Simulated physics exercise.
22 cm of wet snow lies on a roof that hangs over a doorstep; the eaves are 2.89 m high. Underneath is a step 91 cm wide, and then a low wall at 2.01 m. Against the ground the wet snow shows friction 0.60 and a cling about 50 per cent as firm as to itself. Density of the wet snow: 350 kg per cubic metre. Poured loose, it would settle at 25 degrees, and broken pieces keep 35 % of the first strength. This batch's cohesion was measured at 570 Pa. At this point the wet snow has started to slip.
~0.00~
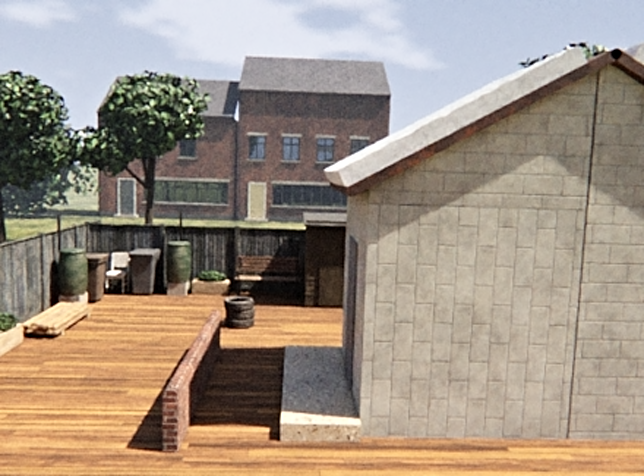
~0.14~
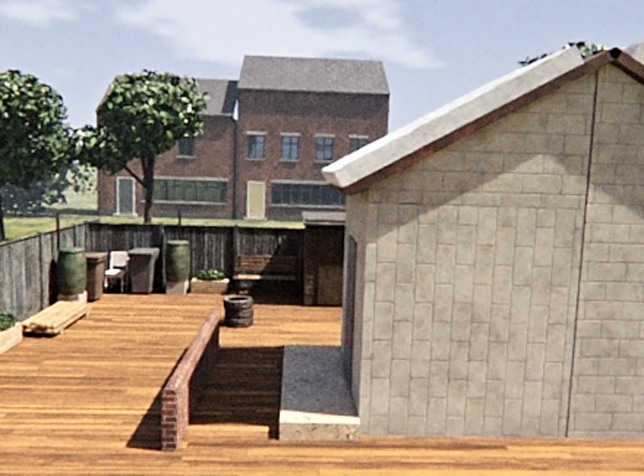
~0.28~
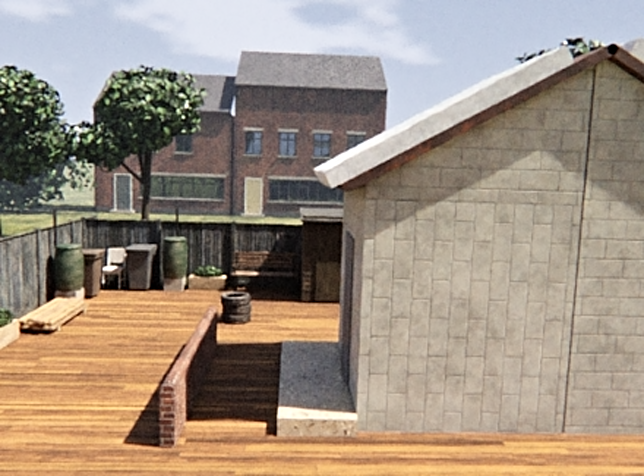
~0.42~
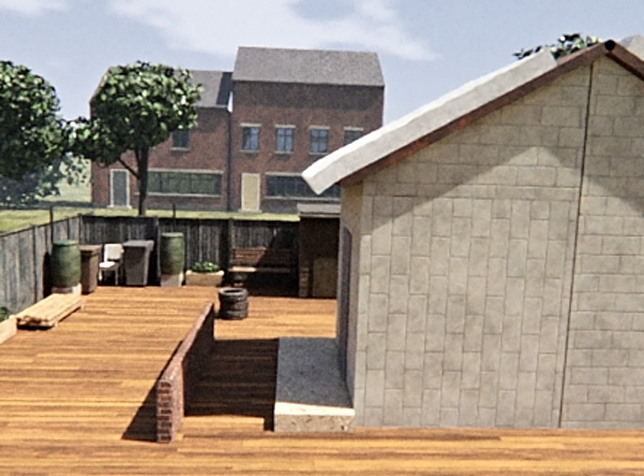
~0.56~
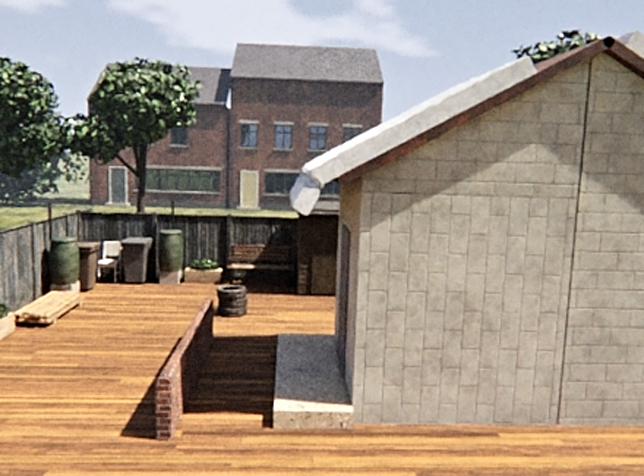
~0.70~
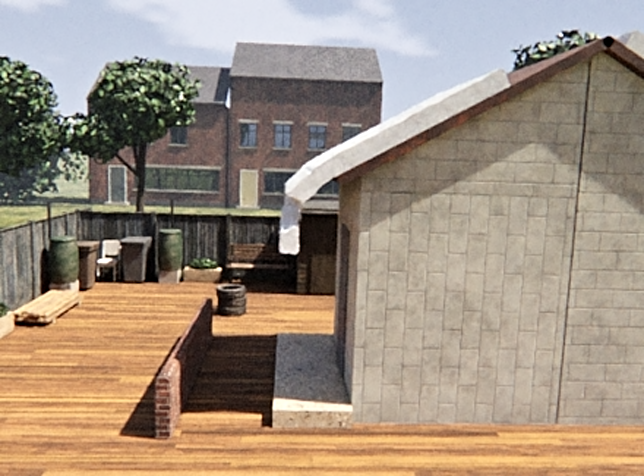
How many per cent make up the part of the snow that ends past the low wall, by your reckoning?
By my reckoning, near 31 %.
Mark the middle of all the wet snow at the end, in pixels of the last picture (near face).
Near face, approx. (161, 413).
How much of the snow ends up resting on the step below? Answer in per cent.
It comes to roughly 0 %.
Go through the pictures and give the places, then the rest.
Leading edge of the wet snow at (339, 173), 1 % of it past the eaves, in one piece, in the first frame.
Leading edge of the wet snow at (335, 174), its middle shifted 3.1 cm, 2 % of it past the eaves, in one piece, in the second frame.
Leading edge of the wet snow at (325, 175), its middle shifted 13 cm, 6 % of it past the eaves, in one piece, in the third frame.
Leading edge of the wet snow at (309, 182), its middle shifted 29 cm, 11 % of it past the eaves, in one piece, in the fourth frame.
Leading edge of the wet snow at (294, 204), its middle shifted 53 cm, 19 % of it past the eaves, cracking, in the fifth frame.
Leading edge of the wet snow at (280, 246), its middle shifted 85 cm, 30 % of it past the eaves, cracking, in the sixth frame.
After 1.12 s, 51 % is still on the roof and 0 % is past the low wall.
After 1.61 s, none is still on the roof and 7 % is past the low wall.
After 2.11 s, none is still on the roof and 31 % is past the low wall.
After 2.60 s, none is still on the roof and 31 % is past the low wall.
After 2.70 s, at the end, none is still on the roof and 31 % is past the low wall.
